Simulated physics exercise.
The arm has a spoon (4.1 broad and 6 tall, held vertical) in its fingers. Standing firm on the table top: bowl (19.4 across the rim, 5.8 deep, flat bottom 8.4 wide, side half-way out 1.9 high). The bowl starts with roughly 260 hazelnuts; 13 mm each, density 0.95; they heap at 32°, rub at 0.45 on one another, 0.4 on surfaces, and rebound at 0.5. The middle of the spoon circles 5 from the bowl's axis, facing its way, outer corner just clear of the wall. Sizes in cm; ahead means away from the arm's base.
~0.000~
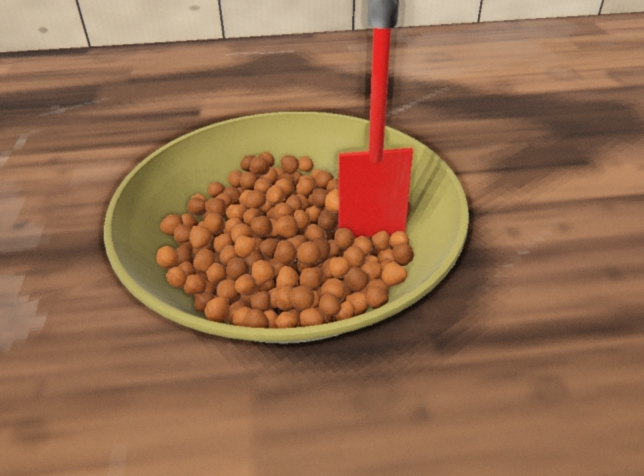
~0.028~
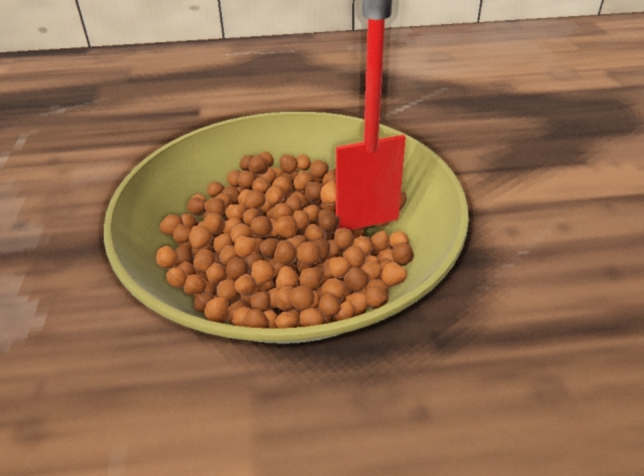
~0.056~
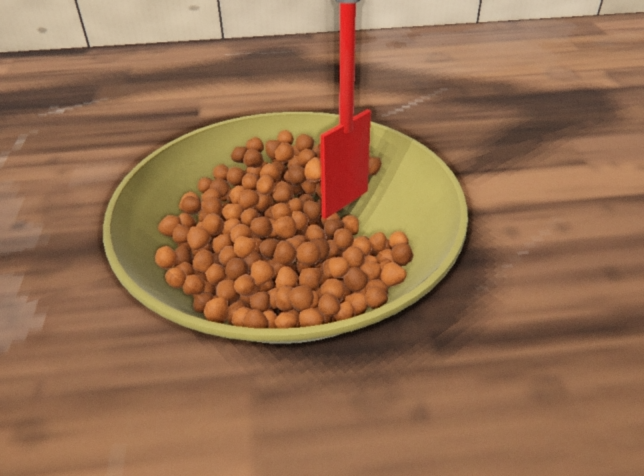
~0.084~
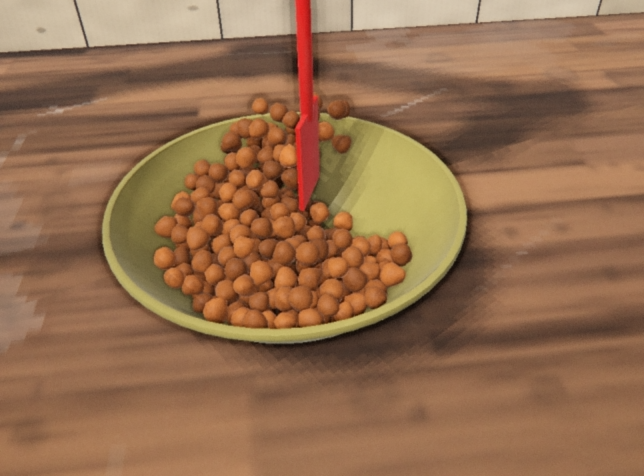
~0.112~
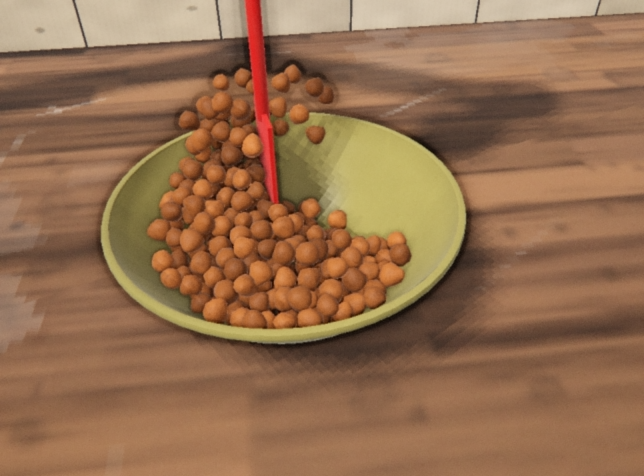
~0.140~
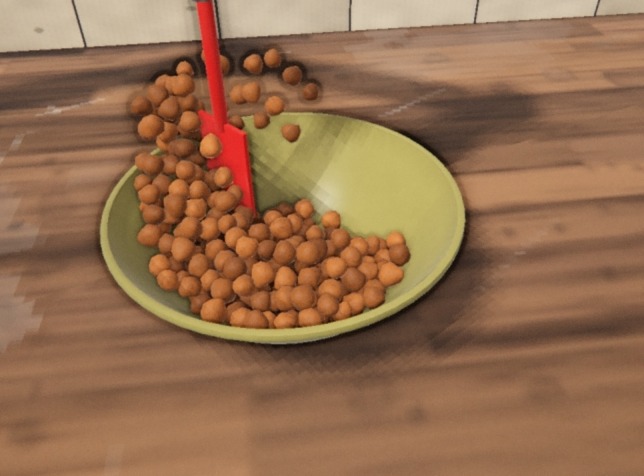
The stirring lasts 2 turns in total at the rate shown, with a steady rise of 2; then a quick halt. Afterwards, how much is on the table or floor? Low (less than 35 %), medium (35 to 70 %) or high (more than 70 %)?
On the table or floor the share is medium, 35 to 70 %.
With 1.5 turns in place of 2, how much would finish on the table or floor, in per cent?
It would be near 35 per cent.
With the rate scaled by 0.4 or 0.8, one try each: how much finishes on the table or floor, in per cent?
About 15 and 35 per cent.
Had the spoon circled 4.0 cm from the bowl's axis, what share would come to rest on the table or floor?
In that case some 45 per cent.
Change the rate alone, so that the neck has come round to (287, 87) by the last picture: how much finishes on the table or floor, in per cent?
Some 25 per cent.
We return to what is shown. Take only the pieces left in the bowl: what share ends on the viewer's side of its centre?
About 50 per cent.
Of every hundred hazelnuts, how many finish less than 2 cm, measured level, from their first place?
Some 25 per cent.
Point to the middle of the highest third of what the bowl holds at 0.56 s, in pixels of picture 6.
At about (285, 242).
By 0.35 s, 357° round, highest piece 12 above the table; 166 in the bowl, 57 on the table or floor, 39 in flight or on the tool.
By 0.56 s, 225° round, highest piece 8 above the table; 147 in the bowl, 111 on the table or floor, 4 in flight or on the tool.
By 0.87 s, 0° round, highest piece 4 above the table; 147 in the bowl, 115 on the table or floor.
By 1.57 s, 0° round, highest piece 4 above the table; 147 in the bowl, 115 on the table or floor.
Final count, 147 in the bowl, 115 on the table or floor. That is 44 % on the table or floor.
